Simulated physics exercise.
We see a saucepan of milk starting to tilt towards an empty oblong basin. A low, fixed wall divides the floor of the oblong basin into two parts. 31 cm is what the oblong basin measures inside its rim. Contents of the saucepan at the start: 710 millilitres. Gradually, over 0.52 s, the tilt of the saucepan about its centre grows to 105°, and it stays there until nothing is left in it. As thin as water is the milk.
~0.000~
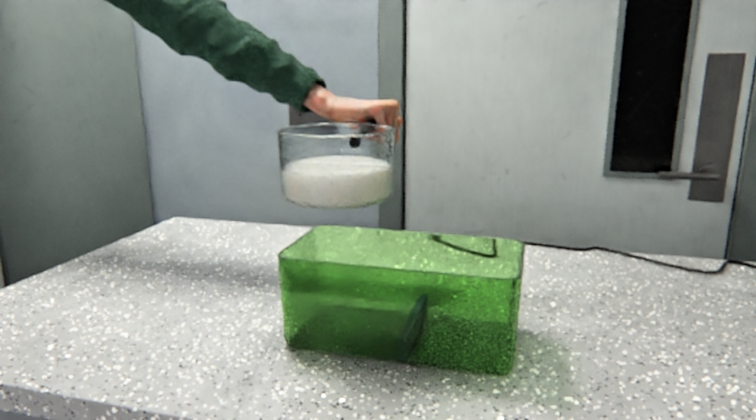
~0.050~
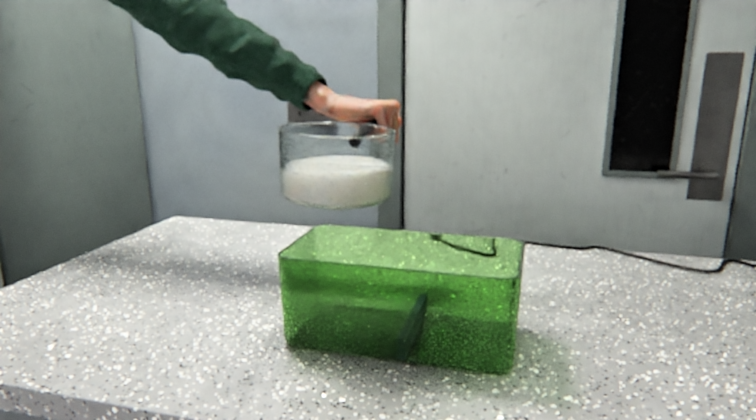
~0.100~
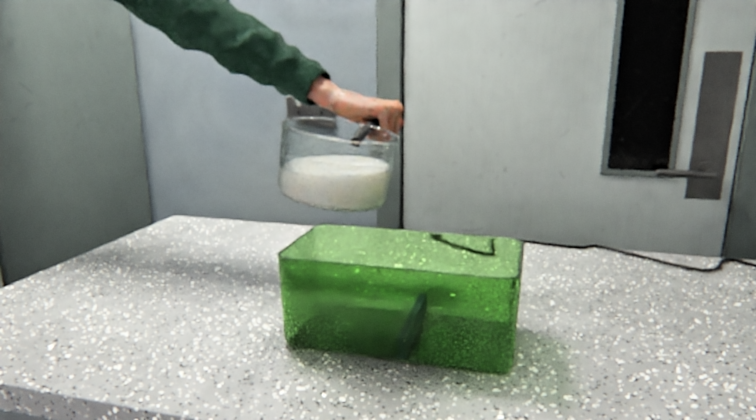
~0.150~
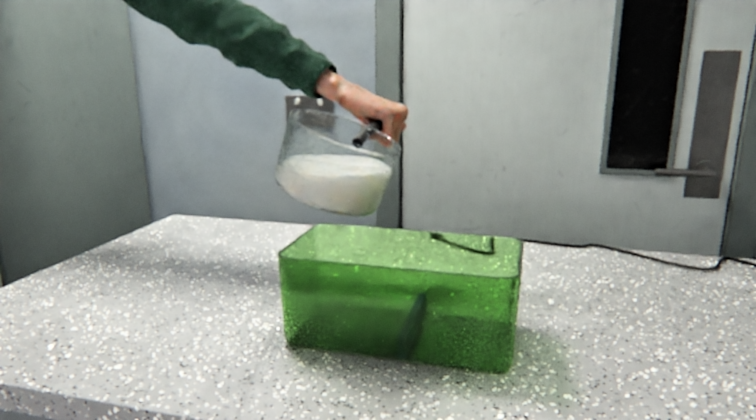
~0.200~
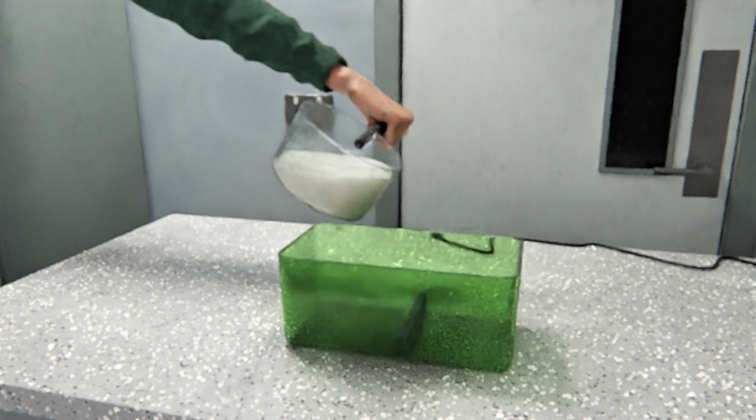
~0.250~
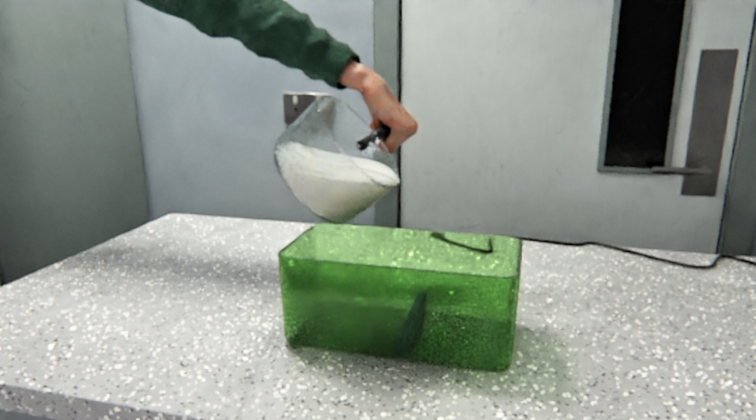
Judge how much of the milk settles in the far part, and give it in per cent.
Some 48 per cent settles in the far part.
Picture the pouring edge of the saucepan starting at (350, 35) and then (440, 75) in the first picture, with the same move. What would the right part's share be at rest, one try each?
15 then 70 %.
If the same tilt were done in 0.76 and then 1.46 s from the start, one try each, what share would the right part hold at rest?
Result: 55 per cent, then 65 per cent.
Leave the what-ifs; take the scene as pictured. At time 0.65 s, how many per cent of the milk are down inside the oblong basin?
Close to 84 in a hundred.
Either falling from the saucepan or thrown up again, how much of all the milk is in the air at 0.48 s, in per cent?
About 28 per cent.
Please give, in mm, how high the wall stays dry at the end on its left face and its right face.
Close to 16 mm left and close to 14 mm right.
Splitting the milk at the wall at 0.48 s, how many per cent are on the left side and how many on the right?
About 18 left, about 24 right.
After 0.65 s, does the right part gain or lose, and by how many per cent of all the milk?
A loss, roughly 1 percent.
Then, 0.48 s in, the tilt is 104° and 31 per cent is still to pour, 17 is left of the wall and 24 right of it.
Then, 0.65 s in, the tilt is 105° and 10 per cent is still to pour, 35 is left of the wall and 49 right of it.
Then, 0.83 s in, the tilt is 105° and 2 per cent is still to pour, 48 is left of the wall and 47 right of it.
Then, 1.02 s in, the tilt is 105° and 0 per cent is still to pour, 51 is left of the wall and 48 right of it.
Finally, 51 per cent lies left of the wall, 48 right of it and 1 outside.
